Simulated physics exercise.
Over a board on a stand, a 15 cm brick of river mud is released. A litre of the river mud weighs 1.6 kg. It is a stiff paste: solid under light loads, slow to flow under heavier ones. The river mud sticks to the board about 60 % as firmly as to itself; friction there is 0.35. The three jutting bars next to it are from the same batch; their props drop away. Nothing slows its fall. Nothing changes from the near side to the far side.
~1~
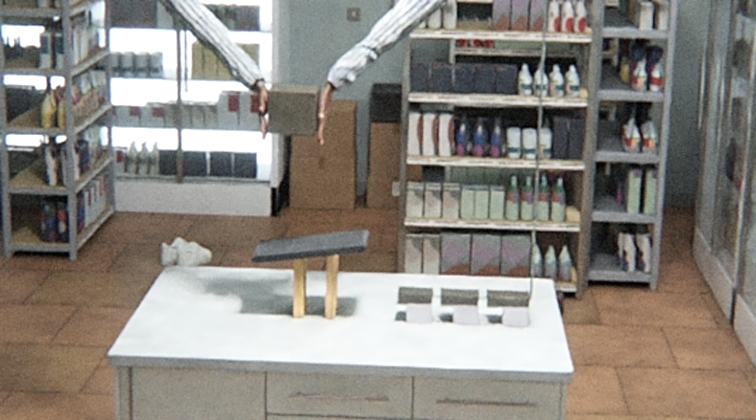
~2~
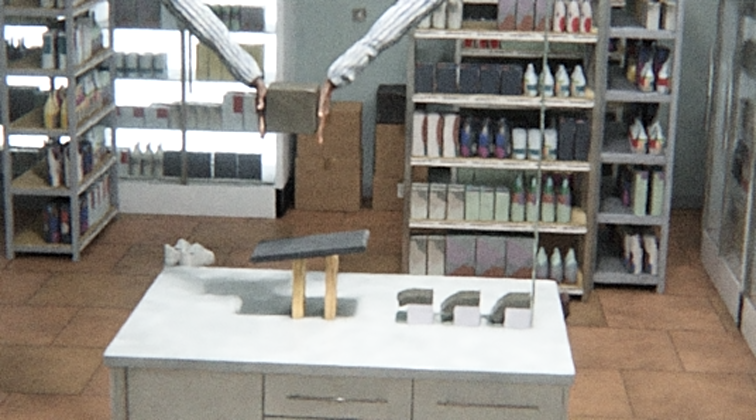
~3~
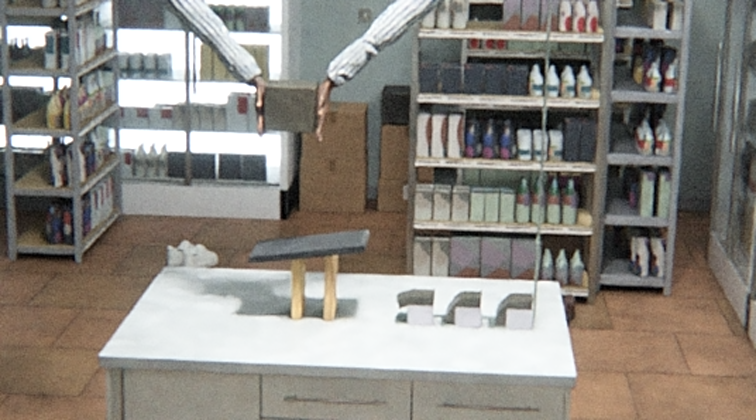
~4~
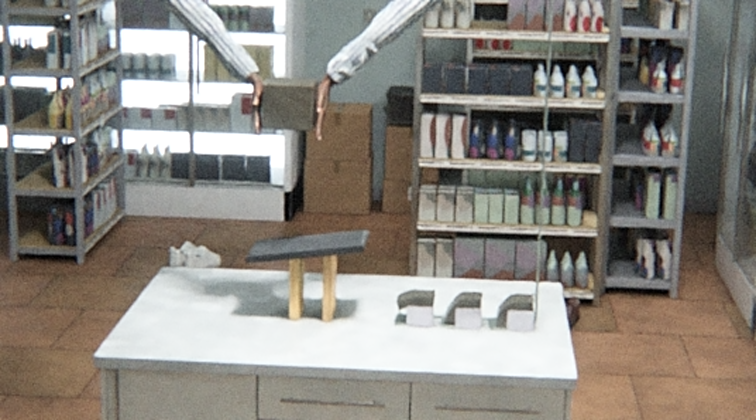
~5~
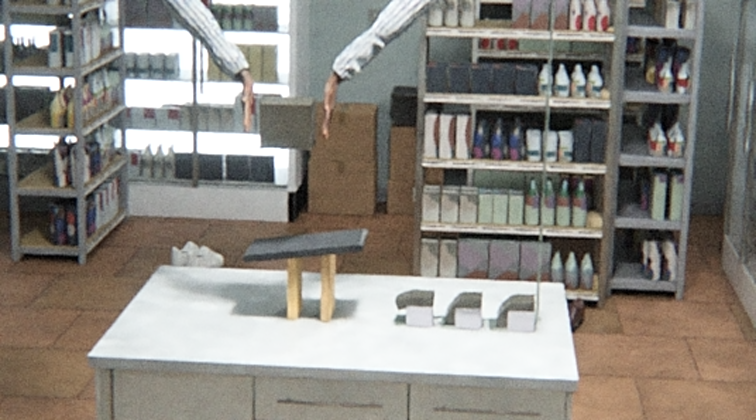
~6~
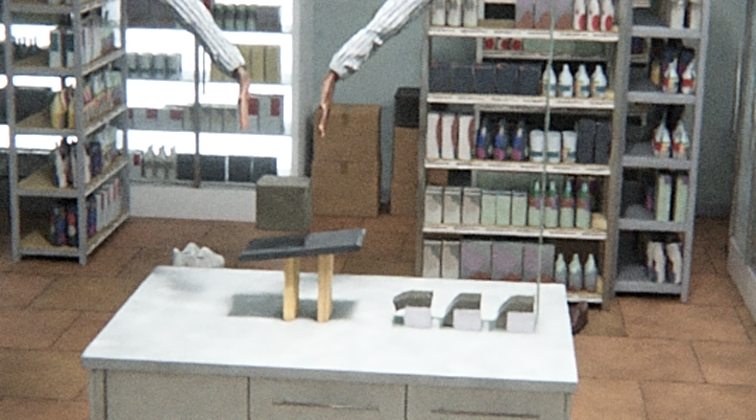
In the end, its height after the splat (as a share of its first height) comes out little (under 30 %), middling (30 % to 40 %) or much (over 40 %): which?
It comes out middling: 30 % to 40 %.
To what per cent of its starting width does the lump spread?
About 240 %.
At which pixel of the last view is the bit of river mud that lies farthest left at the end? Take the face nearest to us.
Around (236, 264).
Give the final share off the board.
About 35 % off the board.
Then, 0.12 s after the last picture, it stands 38 % of its first height and 8 % has gone off the board.
Then, 0.25 s after the last picture, it stands 35 % of its first height and 27 % has gone off the board.
Then, 0.38 s after the last picture, it stands 35 % of its first height and 29 % has gone off the board.
Then, 0.52 s after the last picture, it stands 35 % of its first height and 29 % has gone off the board.
Then, 0.69 s after the last picture, at the end, it stands 35 % of its first height and 35 % has gone off the board.
